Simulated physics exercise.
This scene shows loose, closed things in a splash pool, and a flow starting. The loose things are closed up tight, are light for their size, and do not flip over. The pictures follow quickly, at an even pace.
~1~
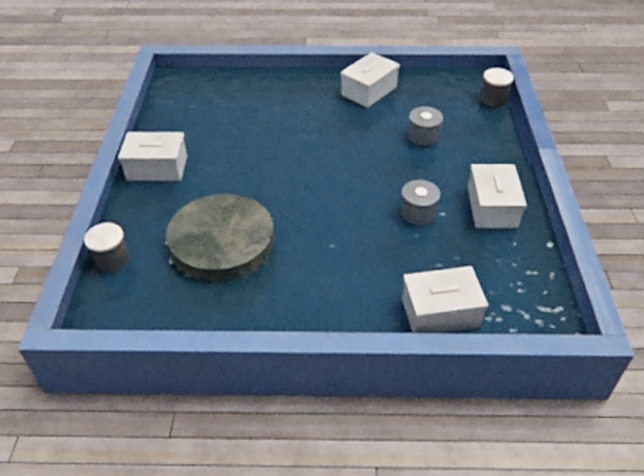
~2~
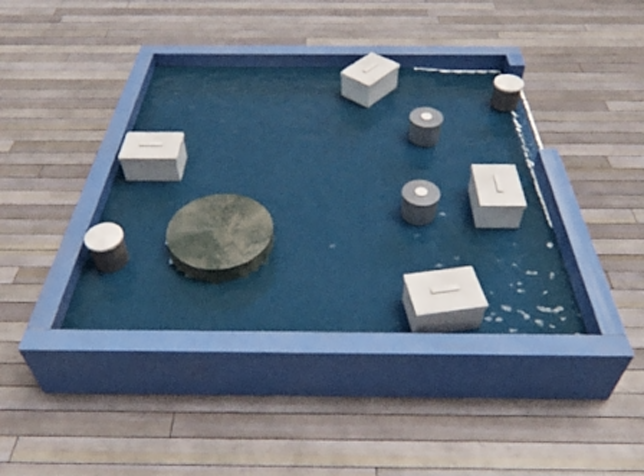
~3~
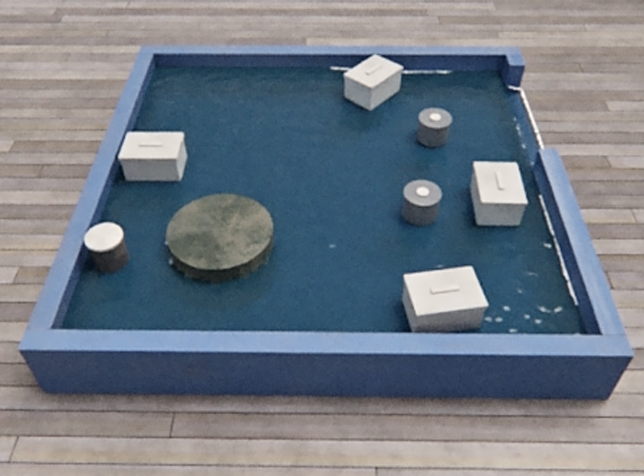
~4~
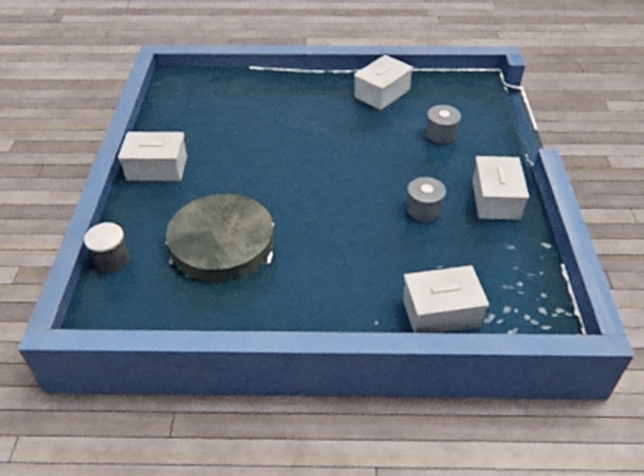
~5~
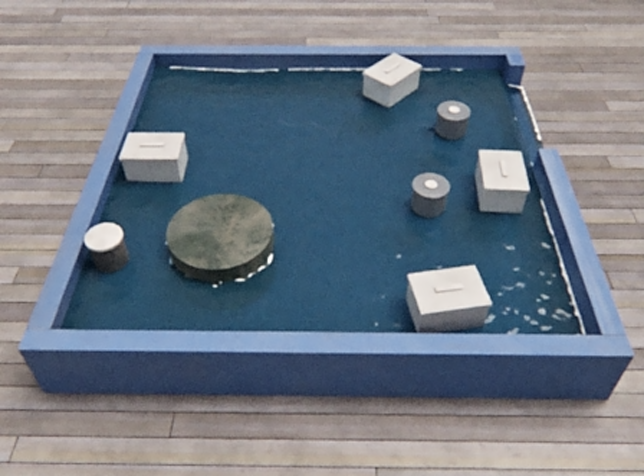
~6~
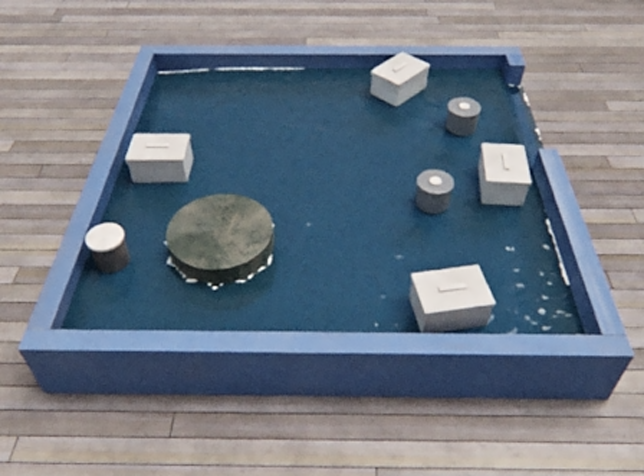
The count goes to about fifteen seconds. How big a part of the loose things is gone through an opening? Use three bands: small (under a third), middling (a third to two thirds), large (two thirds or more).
Middling.
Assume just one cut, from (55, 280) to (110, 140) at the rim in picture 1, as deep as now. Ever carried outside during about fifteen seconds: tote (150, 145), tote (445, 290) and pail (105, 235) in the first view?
The three give escape, no escape and escape, in that order.
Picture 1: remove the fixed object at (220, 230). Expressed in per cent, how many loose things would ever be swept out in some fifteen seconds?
I'd put it near 50 per cent of the things.
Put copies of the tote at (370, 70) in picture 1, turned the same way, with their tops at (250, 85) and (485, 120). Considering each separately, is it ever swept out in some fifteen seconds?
Taking them in the order asked, the first is not removed while the second is removed.
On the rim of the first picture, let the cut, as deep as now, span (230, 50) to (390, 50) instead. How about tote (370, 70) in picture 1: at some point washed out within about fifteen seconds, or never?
Swept away.
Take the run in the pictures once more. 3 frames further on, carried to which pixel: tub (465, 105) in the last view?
My guess is roughly (502, 104).
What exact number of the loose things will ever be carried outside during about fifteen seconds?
That adds up to 4.
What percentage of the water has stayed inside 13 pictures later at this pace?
Close to 78 per cent.
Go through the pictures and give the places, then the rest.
In the first frame, a tub at (426, 117), afloat; a tote at (498, 184), afloat; 0 of 8 have shifted.
In the second frame, a tub at (426, 117), afloat; a tote at (498, 185) floats; 1 of 8 have shifted.
In the third frame, a tub at (435, 118), afloat, close to its start; a tote at (500, 182) floats, close to its start; 2 of 8 have shifted.
In the fourth frame, a tub at (444, 115) floats, close to its start; a tote at (502, 176) floats, close to its start; 5 of 8 have shifted.
In the fifth frame, a tub at (454, 111), afloat, close to its start; a tote at (503, 169) floats, close to its start; 5 of 8 have shifted.
In the sixth frame, a tub at (464, 107) floats, close to its start; a tote at (506, 163), afloat, close to its start; 6 of 8 have shifted.
A moment on, 1 of 8 are out; 7 afloat.
Next, 3 of 8 are out; 5 afloat.
Later, 4 of 8 are out; 4 afloat.
In the end, 4 of 8 are out; 4 afloat.
